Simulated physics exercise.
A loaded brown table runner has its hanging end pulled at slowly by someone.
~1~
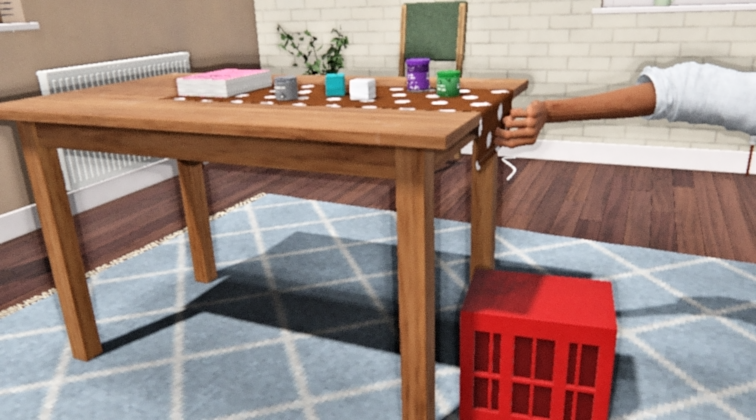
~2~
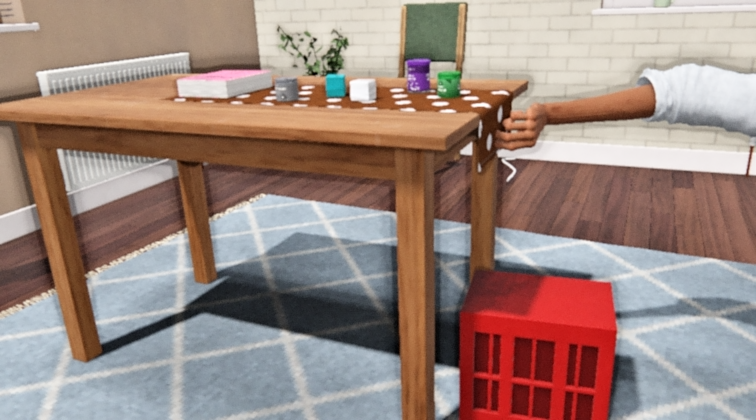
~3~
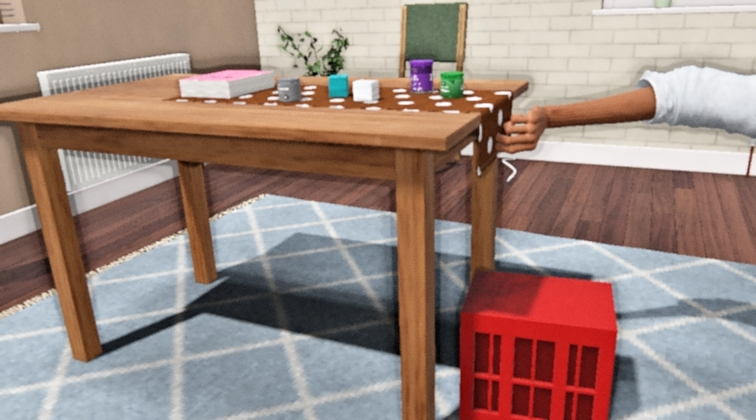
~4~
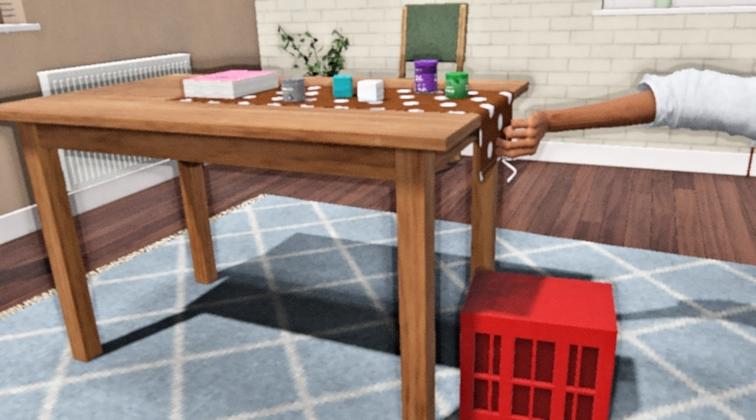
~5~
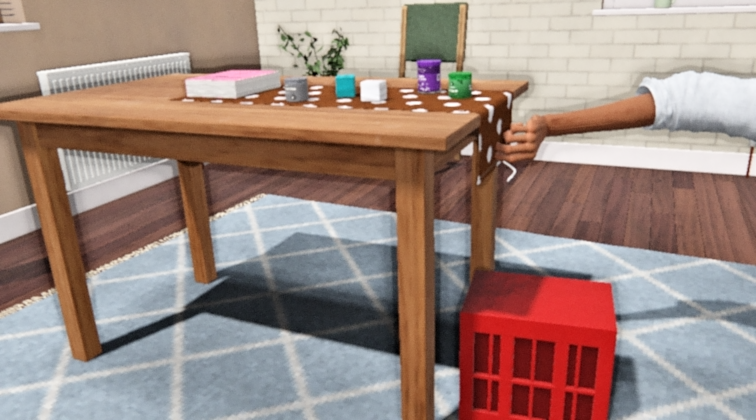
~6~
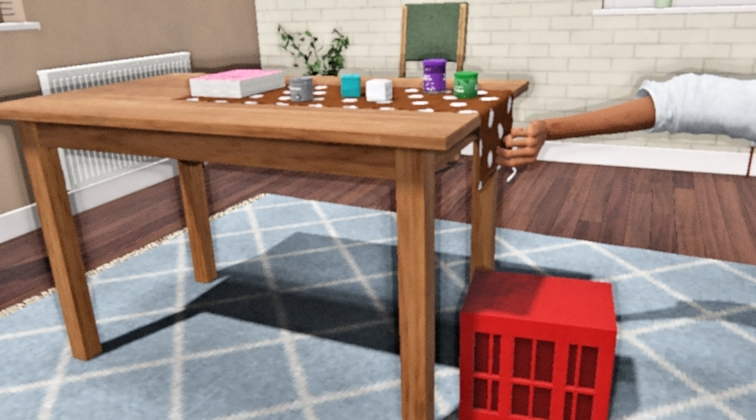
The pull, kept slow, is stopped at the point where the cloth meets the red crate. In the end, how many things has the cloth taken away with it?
Three items fall.
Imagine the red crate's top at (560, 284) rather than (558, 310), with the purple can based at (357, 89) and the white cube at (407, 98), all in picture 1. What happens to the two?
The purple can ends up still on top and the white cube ends up off the top.
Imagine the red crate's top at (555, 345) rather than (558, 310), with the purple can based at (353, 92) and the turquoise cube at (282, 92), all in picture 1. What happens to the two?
Result - the purple can comes off, and the turquoise cube stays put.
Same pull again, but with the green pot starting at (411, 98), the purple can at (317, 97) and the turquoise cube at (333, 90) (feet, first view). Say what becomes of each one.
Note - green pot lost, purple can retained, turquoise cube retained.
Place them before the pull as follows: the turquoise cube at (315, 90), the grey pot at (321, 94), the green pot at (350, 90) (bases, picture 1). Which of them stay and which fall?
Turquoise cube kept, grey pot kept, green pot kept.
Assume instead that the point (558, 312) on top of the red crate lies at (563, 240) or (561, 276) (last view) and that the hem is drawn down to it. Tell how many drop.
That would be 1 and 2.
Early on, hem near (497, 217); green pot gone.
Midway, hem near (497, 258); green pot and purple can gone.
Near the end, hem on the crate; green pot, purple can and white cube gone.
Finally, hem on the crate; green pot, purple can and white cube gone. It carries off three.
